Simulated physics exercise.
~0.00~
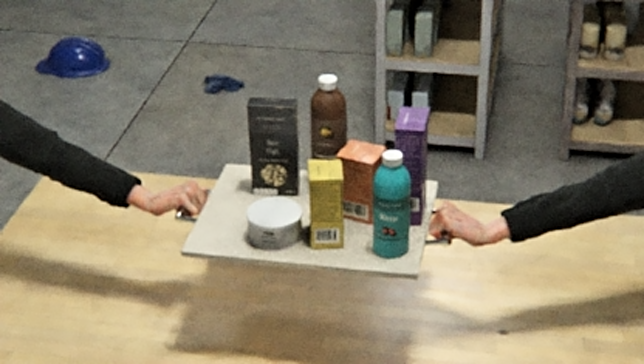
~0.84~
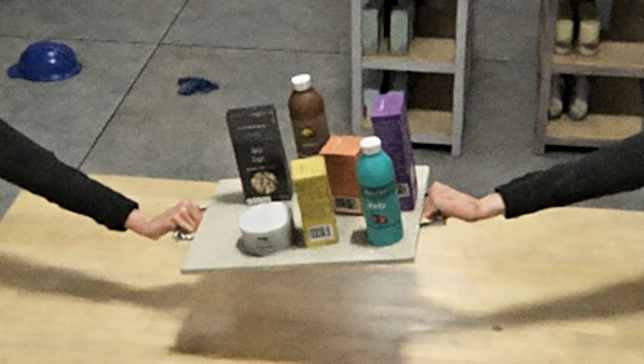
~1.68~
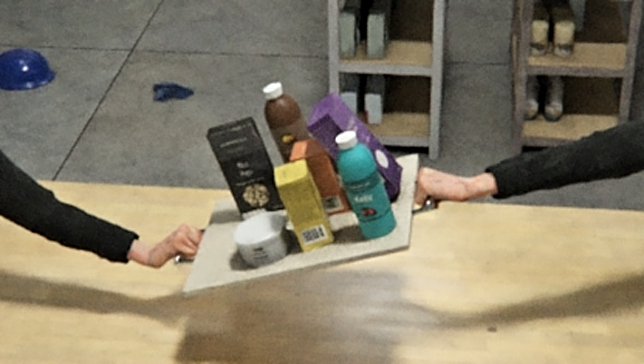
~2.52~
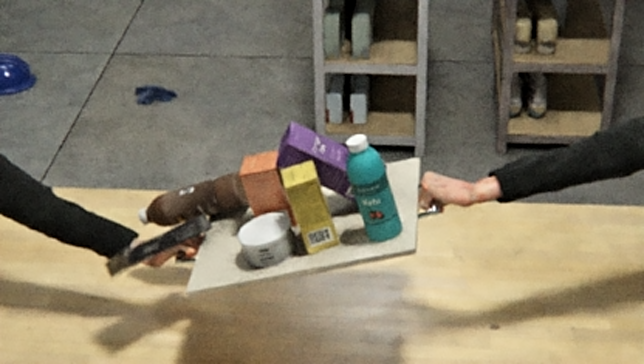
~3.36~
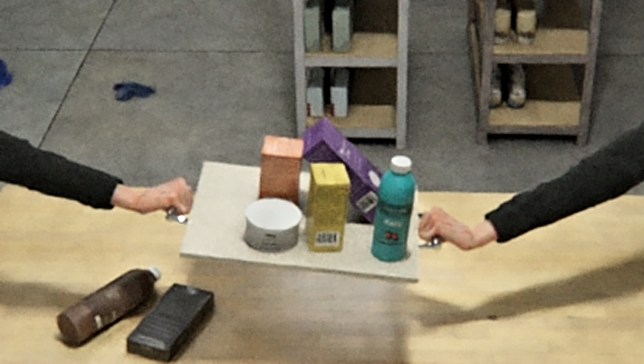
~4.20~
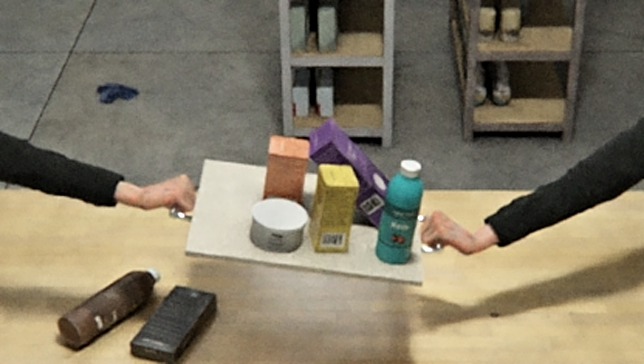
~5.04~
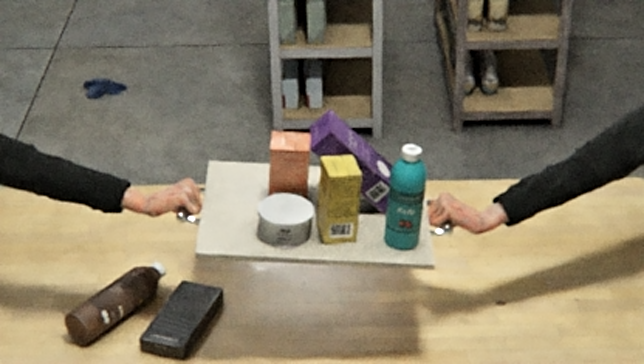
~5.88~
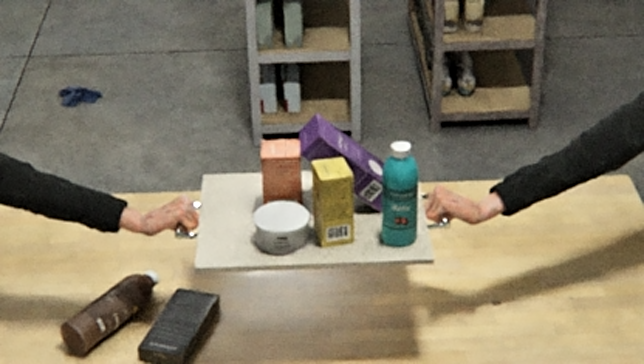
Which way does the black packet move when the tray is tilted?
The black packet moves down, slipping off the tray's left side and ending up on the table below.
